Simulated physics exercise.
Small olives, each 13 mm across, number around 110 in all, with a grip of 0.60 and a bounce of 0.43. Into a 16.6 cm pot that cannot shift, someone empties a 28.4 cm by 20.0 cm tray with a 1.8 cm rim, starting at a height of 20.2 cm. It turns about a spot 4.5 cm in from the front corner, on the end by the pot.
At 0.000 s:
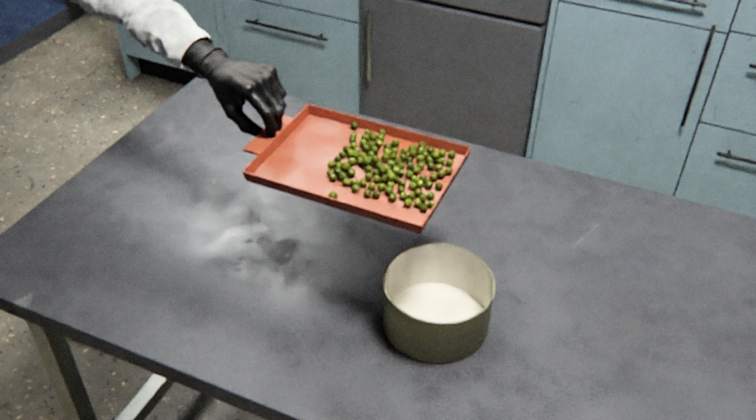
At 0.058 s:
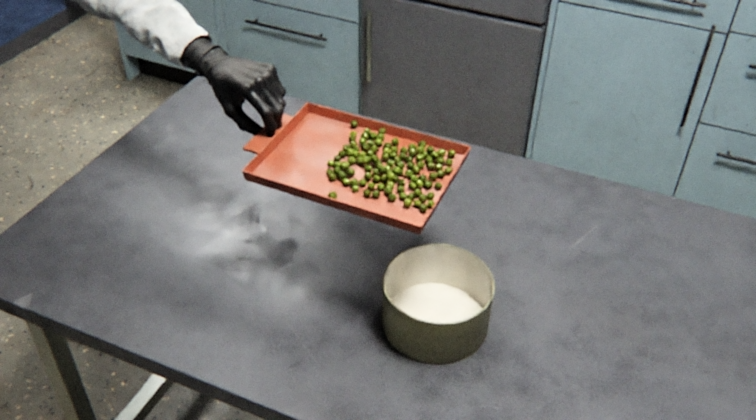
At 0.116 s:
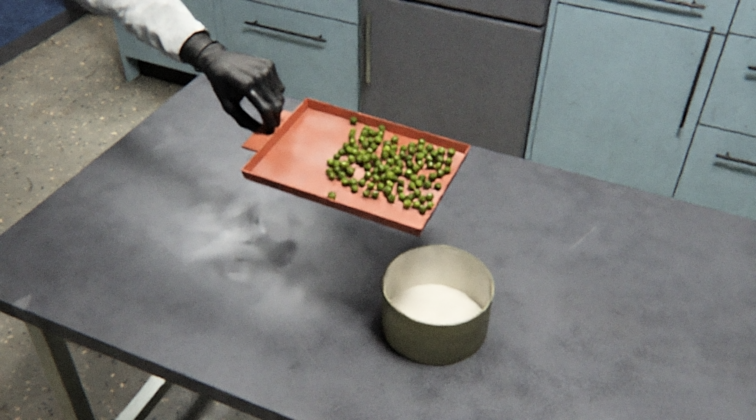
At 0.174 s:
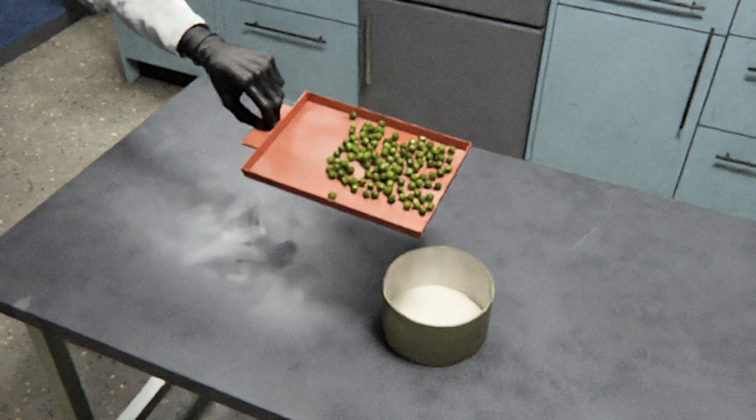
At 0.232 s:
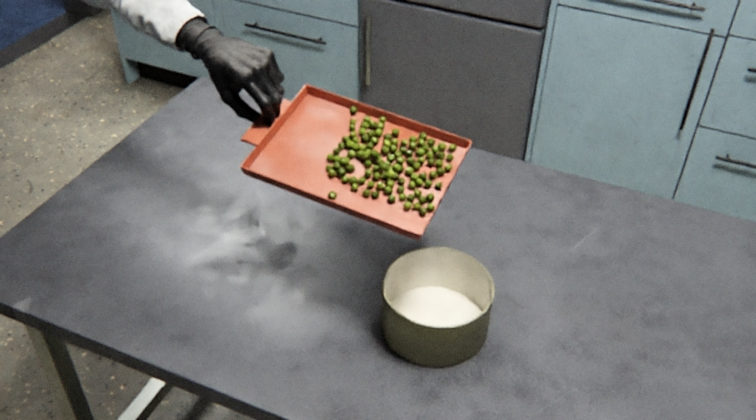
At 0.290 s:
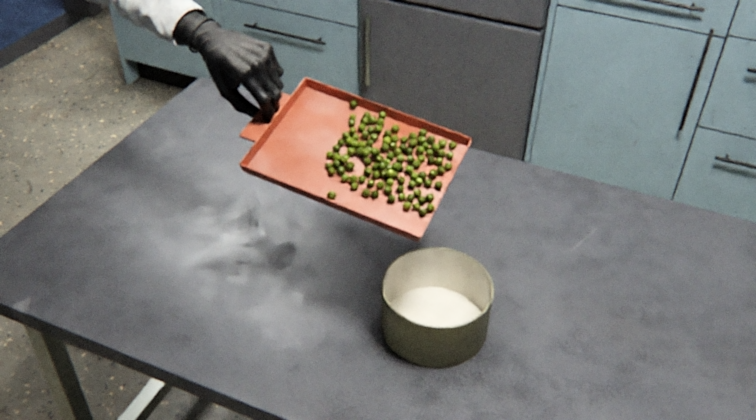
A black-gloved hand slowly tilts a red tray of small green olives above a table.
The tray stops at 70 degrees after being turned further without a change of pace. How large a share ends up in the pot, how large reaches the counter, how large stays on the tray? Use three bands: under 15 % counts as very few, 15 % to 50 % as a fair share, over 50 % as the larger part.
Pot: Very few; counter: Very few; tray: The larger part.
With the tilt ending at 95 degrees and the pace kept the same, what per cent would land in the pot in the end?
65 %.
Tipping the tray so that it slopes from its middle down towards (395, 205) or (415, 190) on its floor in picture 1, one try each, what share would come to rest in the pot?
5 and 0 %.
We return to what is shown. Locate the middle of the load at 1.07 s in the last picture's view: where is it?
Somewhere about (398, 189) in the last view.
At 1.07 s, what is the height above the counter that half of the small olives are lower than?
Around 26 cm up.
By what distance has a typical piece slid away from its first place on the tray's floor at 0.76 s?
Displacement on the tray: Roughly 6 cm.
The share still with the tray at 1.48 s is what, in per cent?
Roughly 95 per cent.
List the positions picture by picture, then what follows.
In the first frame, tray tilt 0 degrees, front corners at (245, 171) and (421, 224); middle of the pieces at (387, 169); pot at (439, 281).
In the second frame, tray tilt 1 degrees, front corners at (245, 170) and (420, 225); middle of the pieces at (387, 169).
In the third frame, tray tilt 3 degrees, front corners at (244, 169) and (420, 227), lowest corner right front; middle of the pieces at (386, 168).
In the fourth frame, tray tilt 7 degrees, front corners at (243, 167) and (420, 230), lowest corner right front; middle of the pieces at (387, 166).
In the fifth frame, tray tilt 10 degrees, front corners at (243, 166) and (420, 233), lowest corner right front; middle of the pieces at (387, 165).
In the sixth frame, tray tilt 13 degrees, front corners at (242, 163) and (419, 234), lowest corner right front; middle of the pieces at (387, 162); pot at (438, 285). The tray's pace is about 60 degrees a second.
After 0.76 s, tilt 41 degrees; the tray holds 100 %, the pot 0 %.
Then, at 1.07 s, tilt 59 degrees; the tray holds 100 %, the pot 0 %.
Then, at 1.48 s, tilt 70 degrees; the tray holds 95 %, the pot 5 %.
In the end, at 2.0 s, pot 5 %, counter 0 %, tray 95 %.
